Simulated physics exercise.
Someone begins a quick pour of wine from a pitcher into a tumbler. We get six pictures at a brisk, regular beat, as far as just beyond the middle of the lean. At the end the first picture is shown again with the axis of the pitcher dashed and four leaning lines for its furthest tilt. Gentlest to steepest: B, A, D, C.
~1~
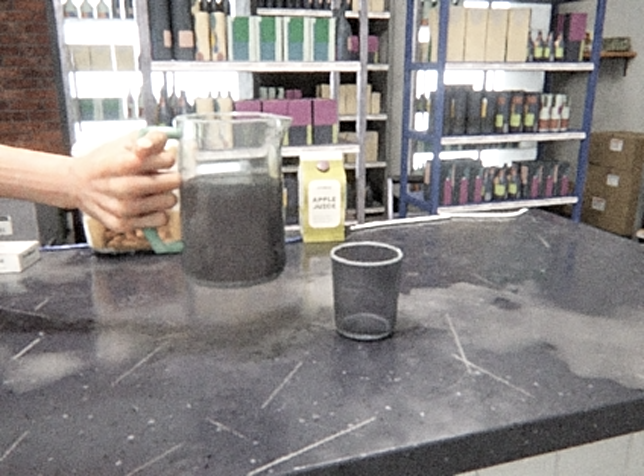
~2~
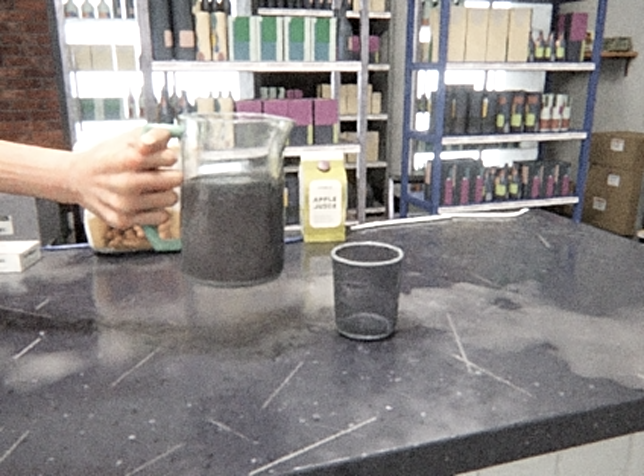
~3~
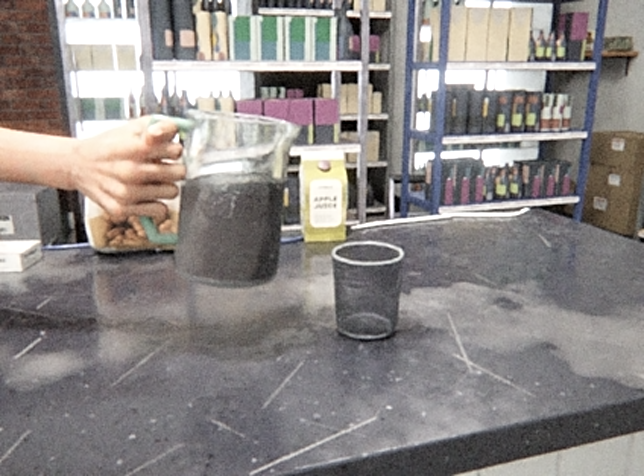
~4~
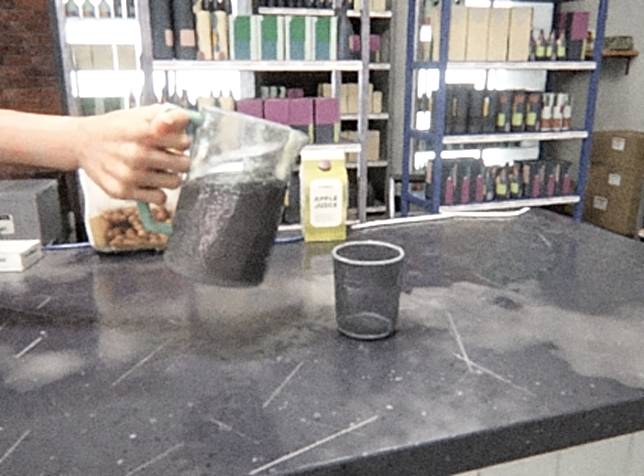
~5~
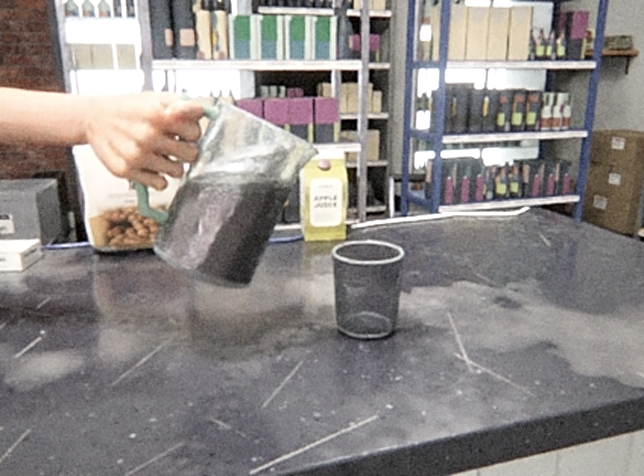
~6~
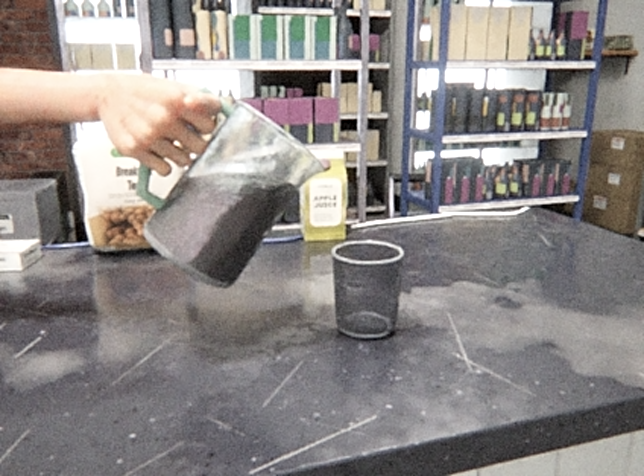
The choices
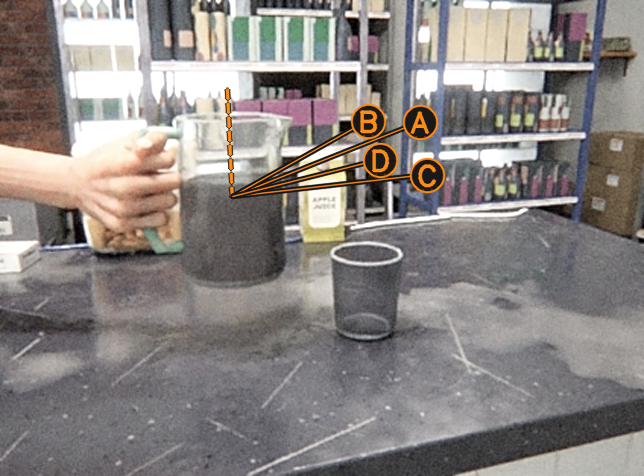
The video shows a hand gripping a glass pitcher of dark liquid beside an empty tumbler on a dark, speckled counter, lifting it slightly and then tilting it steadily to the right, its lip drawing nearer the tumbler.
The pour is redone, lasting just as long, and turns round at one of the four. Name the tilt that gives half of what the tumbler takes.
Best: A.
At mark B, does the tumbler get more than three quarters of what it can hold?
No, less.
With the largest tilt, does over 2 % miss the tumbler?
Yes, it does.
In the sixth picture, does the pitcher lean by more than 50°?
No.
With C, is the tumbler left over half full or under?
Over.
On the marked copy, A at (404, 127); B at (353, 128); C at (410, 176); D at (363, 163).
With A, the tumbler ends with about 51 % of what it can hold.
With B, the tumbler ends with about 26 % of what it can hold.
With C, the tumbler ends with about 76 % of what it can hold; 17 % of the wine is spilt.
With D, the tumbler ends with about 78 % of what it can hold.
